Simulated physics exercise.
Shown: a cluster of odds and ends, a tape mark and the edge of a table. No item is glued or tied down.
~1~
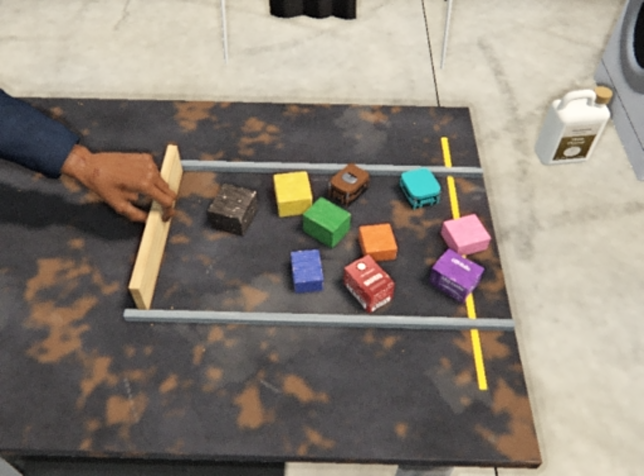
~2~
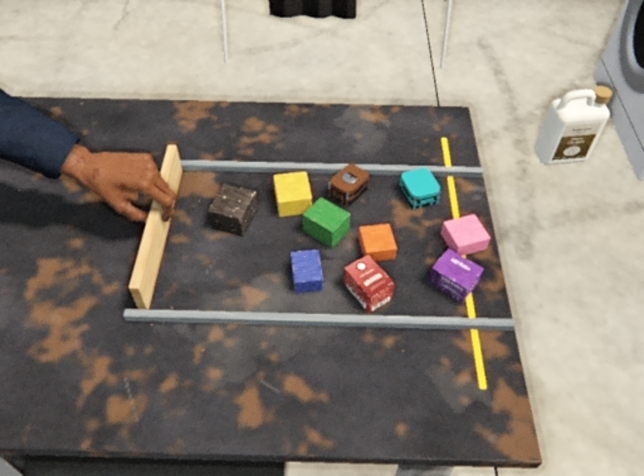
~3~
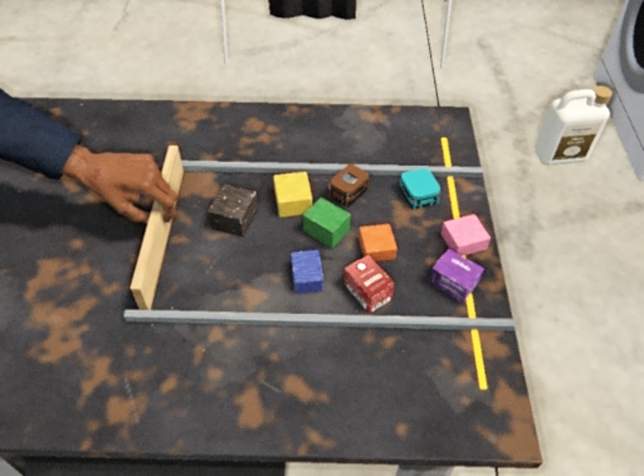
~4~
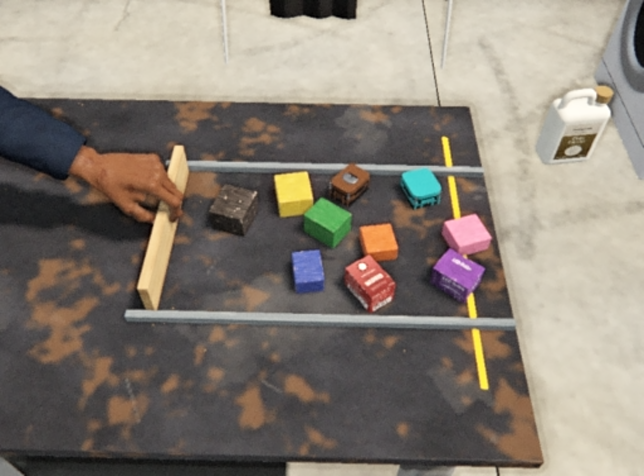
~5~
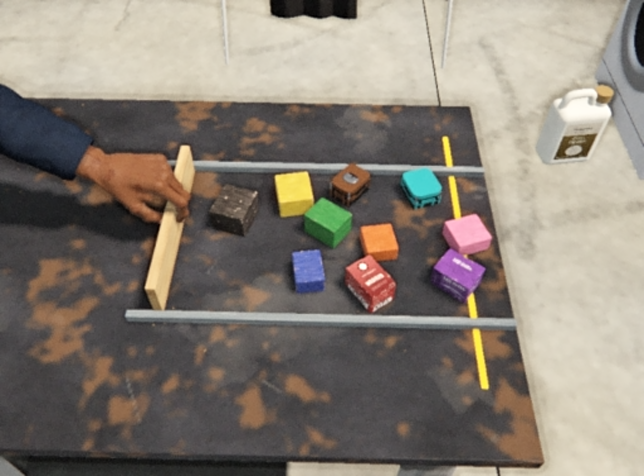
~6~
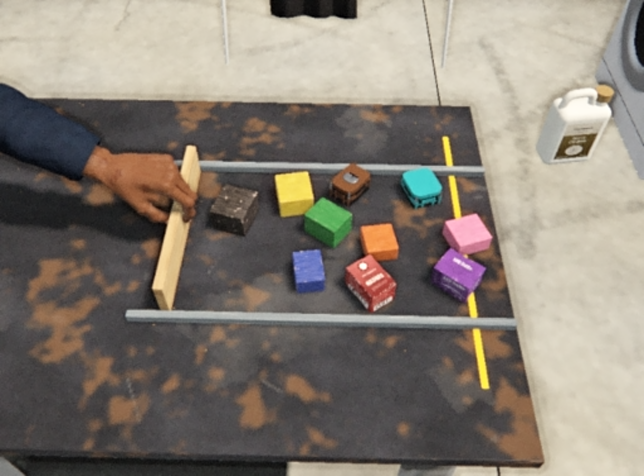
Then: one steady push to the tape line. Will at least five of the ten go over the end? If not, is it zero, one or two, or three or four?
Turns out the ones that don't stay up top number five or more.
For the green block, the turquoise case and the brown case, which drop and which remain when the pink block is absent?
In that case the green block goes off the edge, the turquoise case goes off the edge, the brown case goes off the edge.
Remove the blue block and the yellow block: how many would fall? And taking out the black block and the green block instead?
In order, the numbers are 4 and 5.
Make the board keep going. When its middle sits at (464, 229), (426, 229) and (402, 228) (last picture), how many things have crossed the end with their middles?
In order of the places given, that's 6, 3 and 0.
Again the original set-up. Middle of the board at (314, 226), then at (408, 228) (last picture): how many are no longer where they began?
I get 7 at the one place and 10 at the other.
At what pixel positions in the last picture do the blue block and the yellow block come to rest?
The blue block finishes at (484, 278); the yellow block finishes at (473, 182).
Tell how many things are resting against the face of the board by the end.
In contact: 4.
Soon after, none off yet; pink block at rest near (467, 235); purple box at rest near (458, 275); turquoise case at rest near (421, 188).
After that, none off yet; pink block at rest near (467, 235); purple box at rest near (458, 275); turquoise case displaced about its own width near (455, 190).
And then, none off yet; pink block displaced about its own width near (503, 241); purple box displaced about its own width near (504, 276); turquoise case displaced well along near (495, 201).
In the end, the number that fall off is five or more; gone, green block, brown case, red box, turquoise case, purple box and pink block.
